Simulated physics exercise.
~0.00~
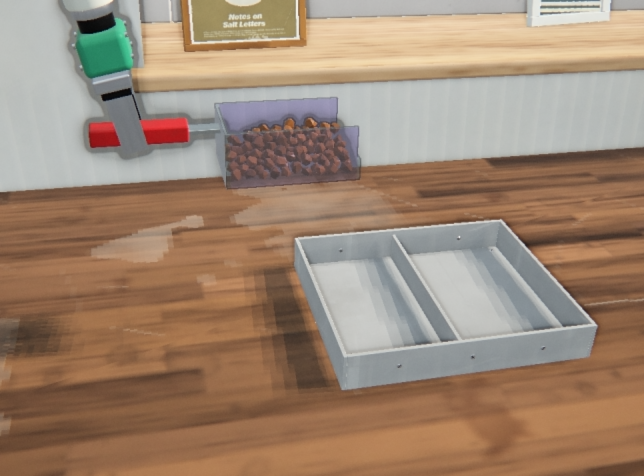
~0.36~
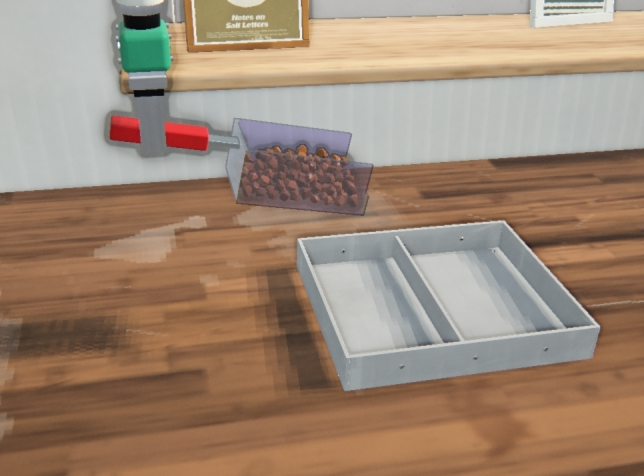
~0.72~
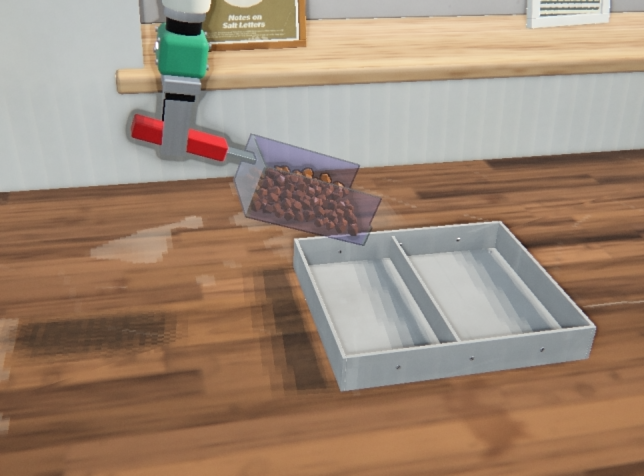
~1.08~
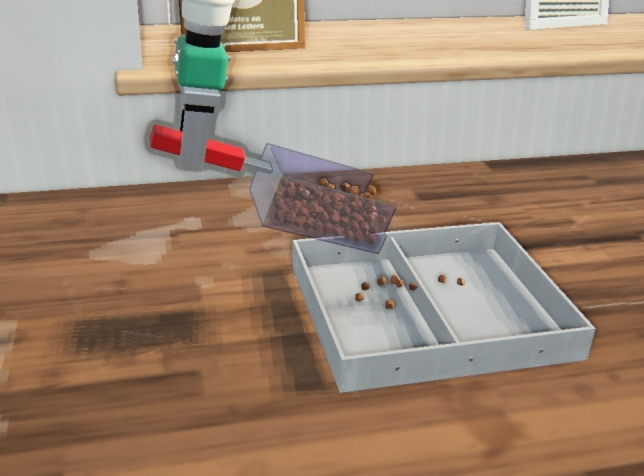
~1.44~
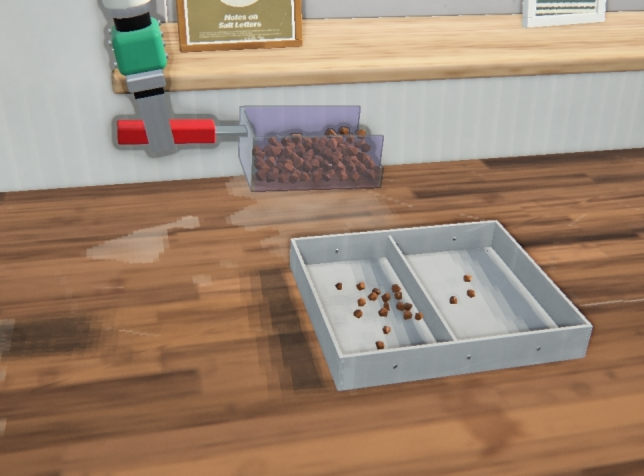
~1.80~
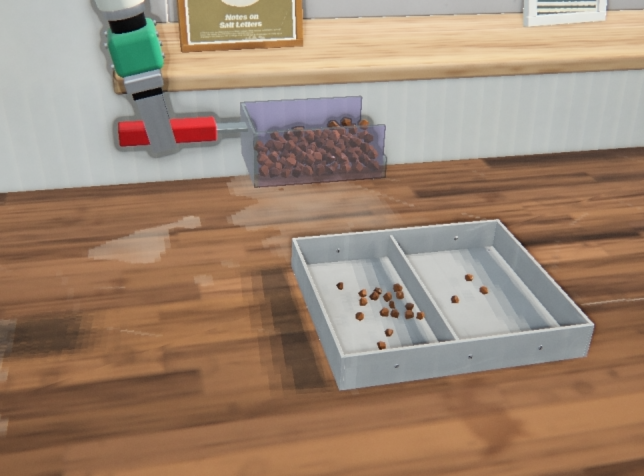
In this clip, a robot arm lowers and tips a clear box of small brown pellets toward a gray divided tray on a wooden table, spilling some into both sections, then lifts and levels the box, leaving most pellets inside and more of the spilled ones in the left section.
